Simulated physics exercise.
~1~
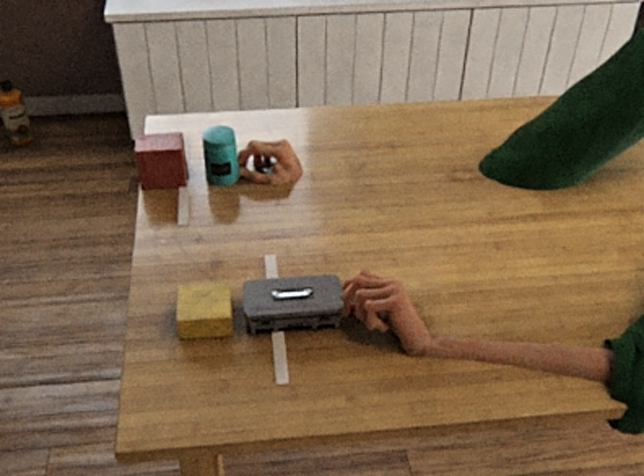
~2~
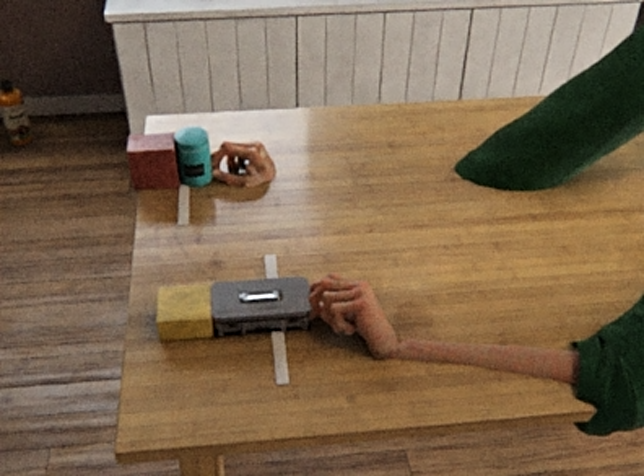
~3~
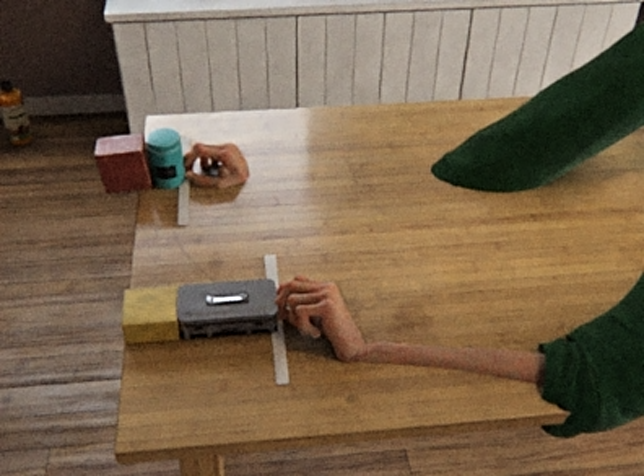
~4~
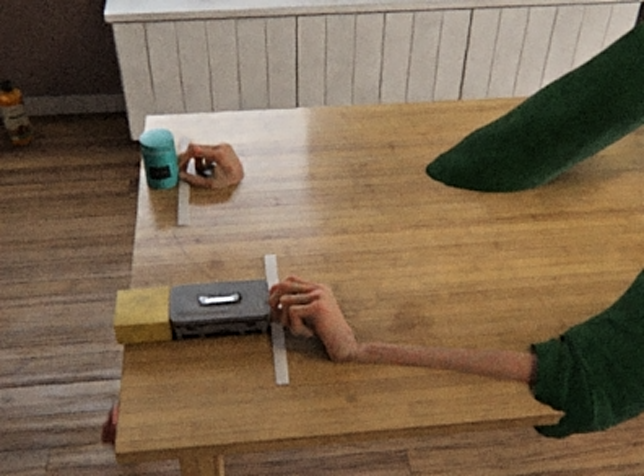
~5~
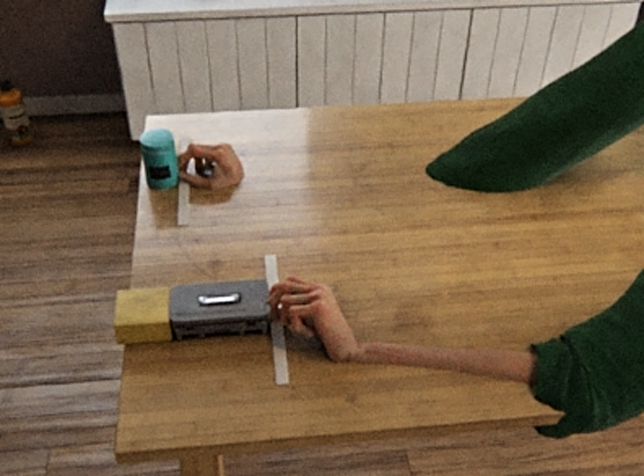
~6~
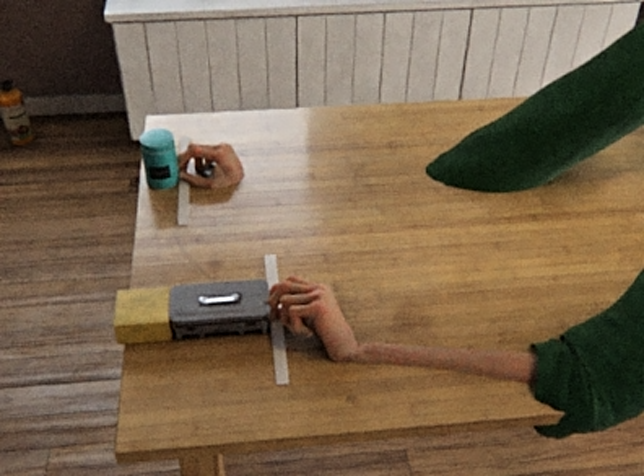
Two hands slid a turquoise jar and a grey case left across a wooden table, pushing a red block and a yellow block ahead of them, until the red block dropped off the end while the yellow one stayed at the edge.
